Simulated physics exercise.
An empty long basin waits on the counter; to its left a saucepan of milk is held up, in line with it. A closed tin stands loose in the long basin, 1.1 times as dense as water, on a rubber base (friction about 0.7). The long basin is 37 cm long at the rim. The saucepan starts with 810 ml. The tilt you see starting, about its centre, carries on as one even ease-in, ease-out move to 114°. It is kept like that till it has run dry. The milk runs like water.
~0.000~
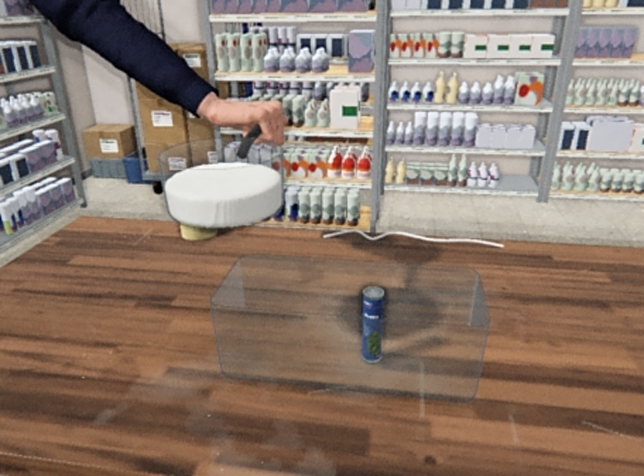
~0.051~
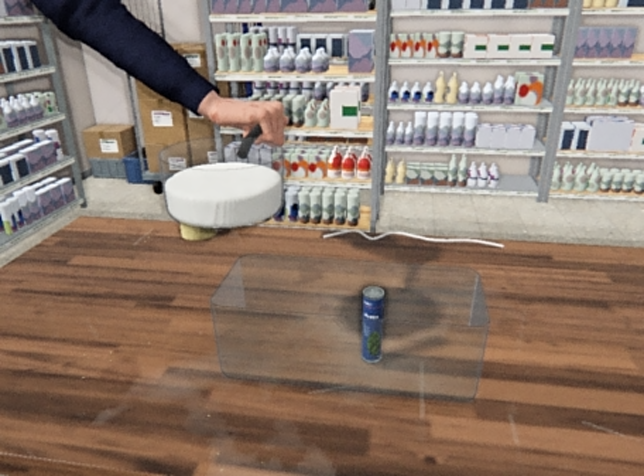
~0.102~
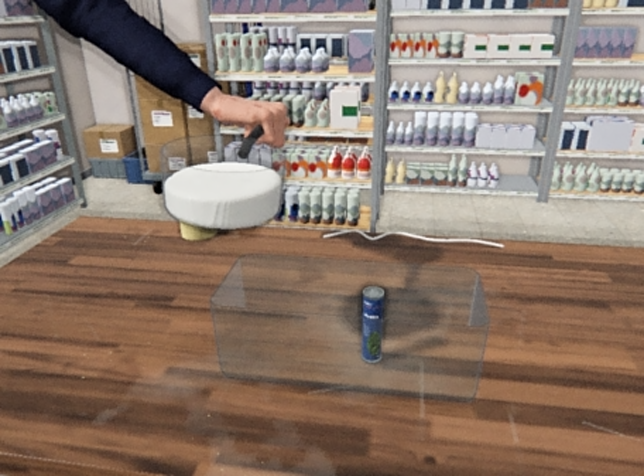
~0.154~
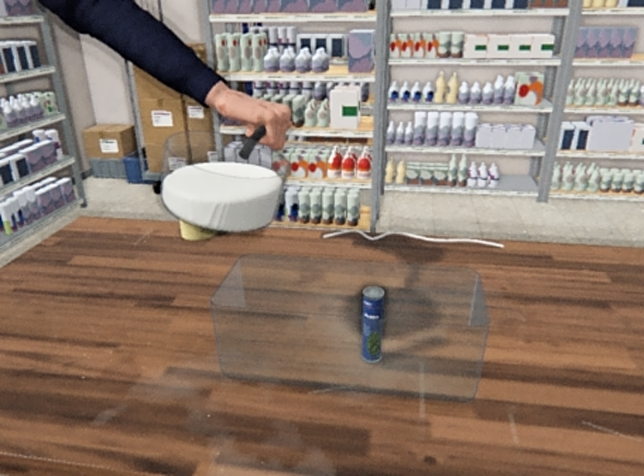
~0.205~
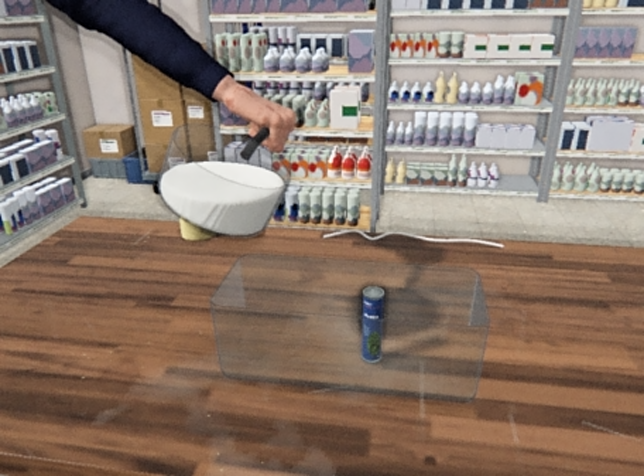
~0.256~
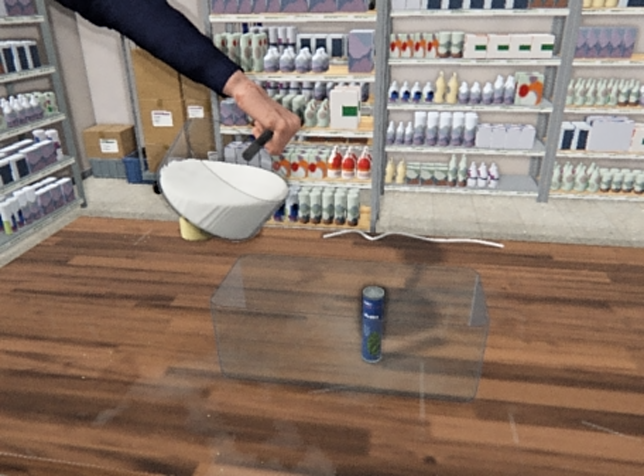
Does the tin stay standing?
It stays up.
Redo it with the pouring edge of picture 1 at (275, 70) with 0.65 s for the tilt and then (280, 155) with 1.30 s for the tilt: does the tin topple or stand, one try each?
First it stays up; then it keeps standing.
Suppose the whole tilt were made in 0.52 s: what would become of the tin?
The tin keeps standing.
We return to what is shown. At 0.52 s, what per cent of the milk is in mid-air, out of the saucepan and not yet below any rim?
Some 44 per cent.
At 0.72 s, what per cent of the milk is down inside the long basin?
Some 90 per cent.
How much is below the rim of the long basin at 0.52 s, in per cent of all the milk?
About 34 per cent.
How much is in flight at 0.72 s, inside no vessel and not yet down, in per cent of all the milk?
About 6 per cent.
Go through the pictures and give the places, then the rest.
In the first picture, tilt 0°; pouring edge (281, 155); surface from (172, 176) to (281, 180); the long basin's rim runs from (226, 278) to (483, 297); the tin's top is at (373, 295).
In the second picture, tilt 2°; pouring edge (282, 157); surface from (172, 176) to (281, 180).
In the third picture, tilt 7°; pouring edge (284, 163); surface from (172, 175) to (281, 182).
In the fourth picture, tilt 15°; pouring edge (287, 172); surface from (171, 173) to (282, 184).
In the fifth picture, tilt 26°; pouring edge (288, 184); surface from (168, 170) to (284, 186).
In the sixth picture, tilt 38°; pouring edge (287, 197); surface from (168, 163) to (288, 189).
After 0.52 s the tilt is 104° and 22 per cent is still to pour; the tin stands where it began.
After 0.72 s the tilt is 114° and 4 per cent is still to pour; the tin stands where it began.
After 0.93 s the tilt is 114° and 0 per cent is still to pour; the tin stands where it began.
After 1.15 s the tilt is 114° and 0 per cent is still to pour; the tin stands where it began.
In the end the tin stands where it began.
